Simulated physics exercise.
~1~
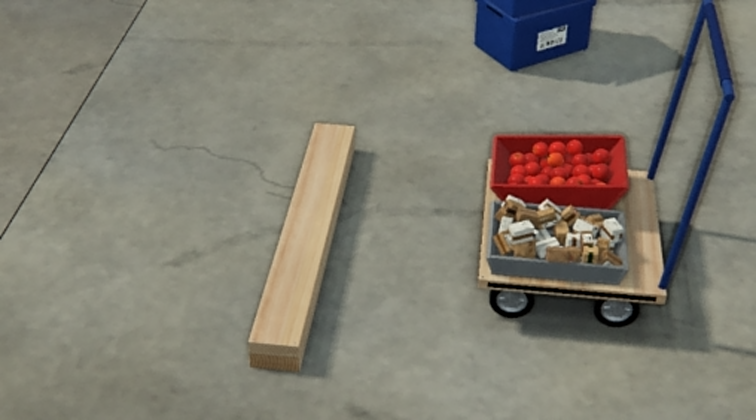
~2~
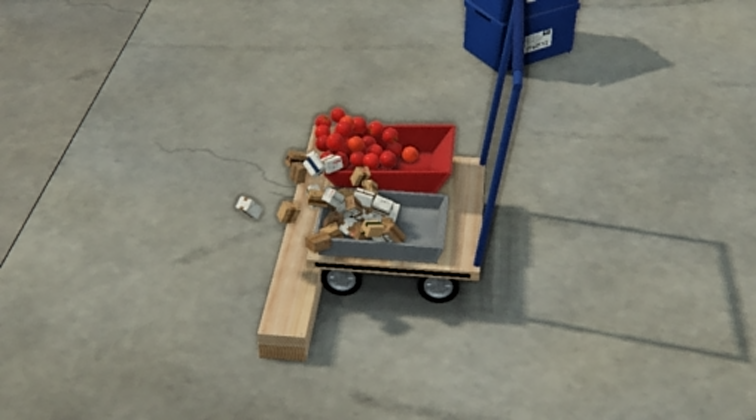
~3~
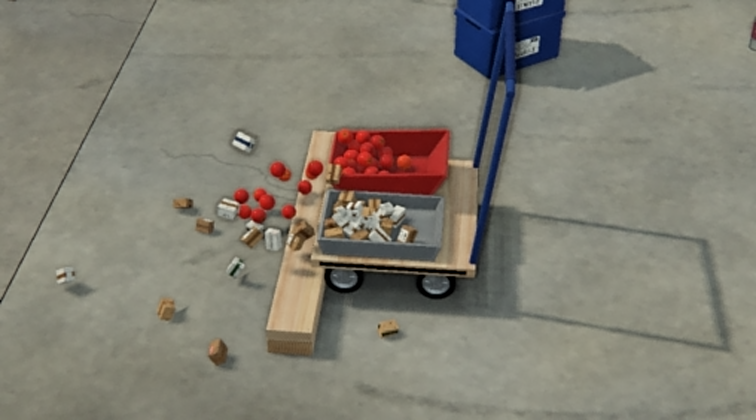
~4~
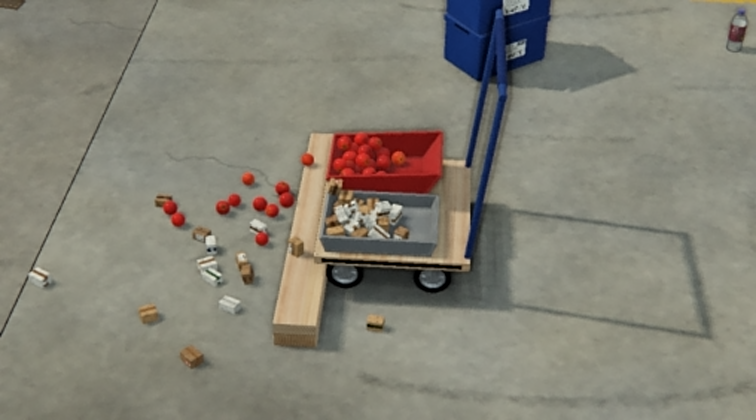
In this clip, a trolley carrying a red tub of tomatoes and a grey tub of small parcels rolls left into a low wooden step and stops against it, throwing part of both loads forward onto the floor beyond, while both tubs stay on the deck, still partly filled.
